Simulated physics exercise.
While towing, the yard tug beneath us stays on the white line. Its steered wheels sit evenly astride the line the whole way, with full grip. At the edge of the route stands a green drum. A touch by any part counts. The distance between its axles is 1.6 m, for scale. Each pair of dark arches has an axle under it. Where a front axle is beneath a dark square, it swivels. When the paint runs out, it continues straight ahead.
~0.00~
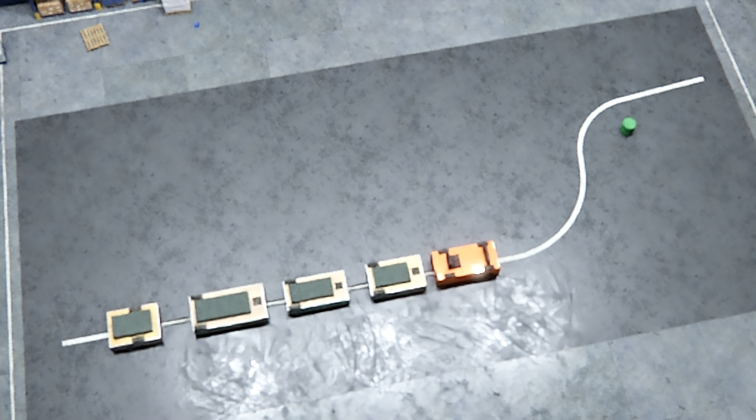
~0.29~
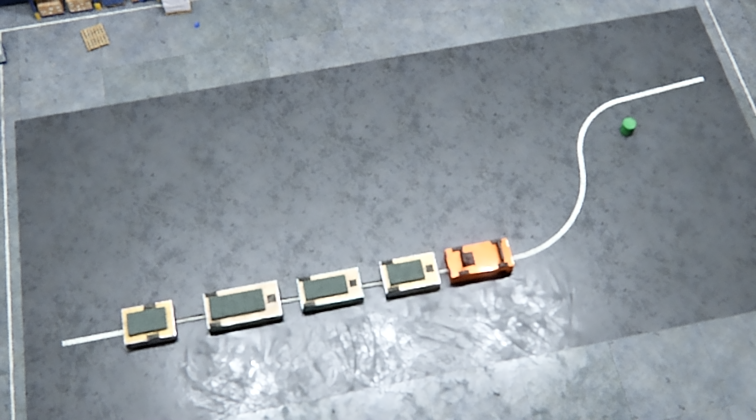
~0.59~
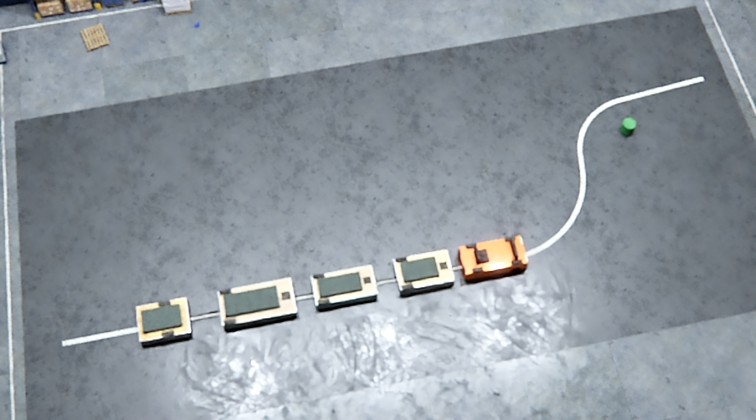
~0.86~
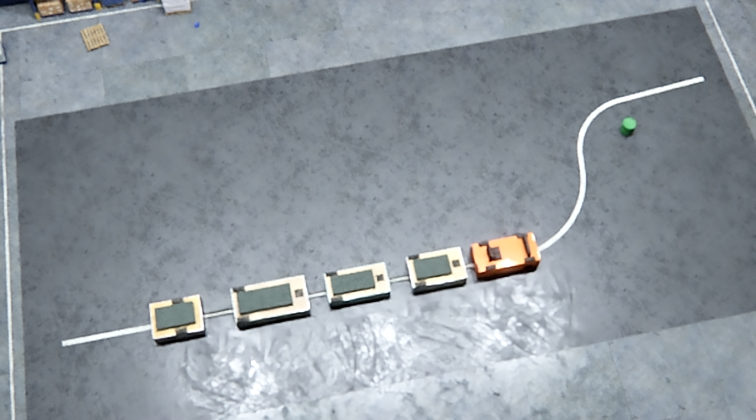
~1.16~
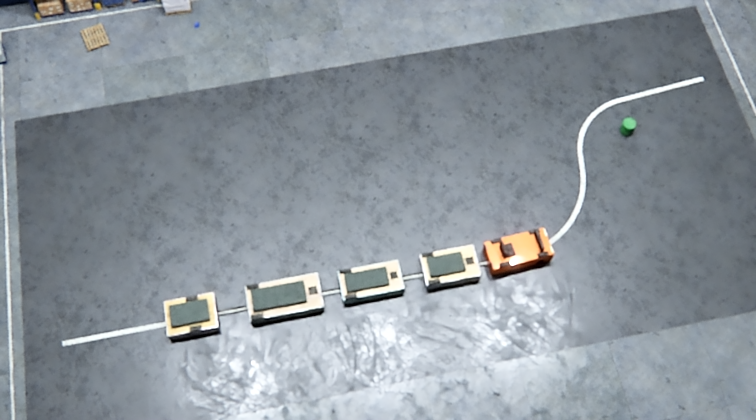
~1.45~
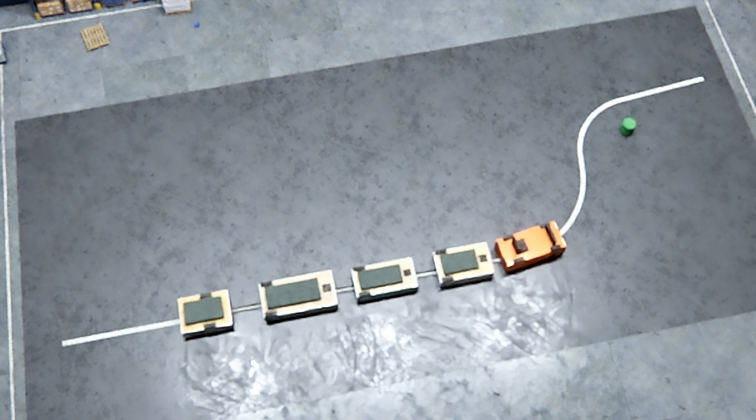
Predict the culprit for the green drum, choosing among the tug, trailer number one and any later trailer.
My call is trailer number one.
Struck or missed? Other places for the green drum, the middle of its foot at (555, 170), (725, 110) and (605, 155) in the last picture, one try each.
One: Gets hit. Two: Stays safe. Three: Gets hit.
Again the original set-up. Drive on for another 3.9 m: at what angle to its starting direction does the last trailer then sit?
About 0°.
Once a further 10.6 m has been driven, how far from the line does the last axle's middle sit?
20 cm off.
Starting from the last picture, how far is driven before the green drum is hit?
11.0 m.
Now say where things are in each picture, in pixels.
The first picture shows nose (493, 255); last axle (137, 324); still straight; green (628, 127); 4 trailers.
The second picture shows nose (507, 252); last axle (151, 321); still straight.
The third picture shows nose (521, 250); last axle (166, 318); still straight.
The fourth picture shows nose (533, 247); last axle (179, 316); turned 1°.
The fifth picture shows nose (546, 241); last axle (194, 313); turned 4°.
The sixth picture shows nose (557, 235); last axle (208, 310); turned 8°; green (628, 127).
After 4.4 s, the last axle is at (336, 286) of the last picture, on the line.
After 7.2 s, the last axle is at (445, 260) of the last picture, 20 cm off the line; the first trailer has hit green.
After 10.3 s, the last axle is at (549, 189) of the last picture, 140 cm off the line.
After 13.2 s, the last axle is at (637, 114) of the last picture, 115 cm off the line.
After 16.2 s, the last axle is at (744, 66) of the last picture, 20 cm off the line; 1 of 1 struck in all.
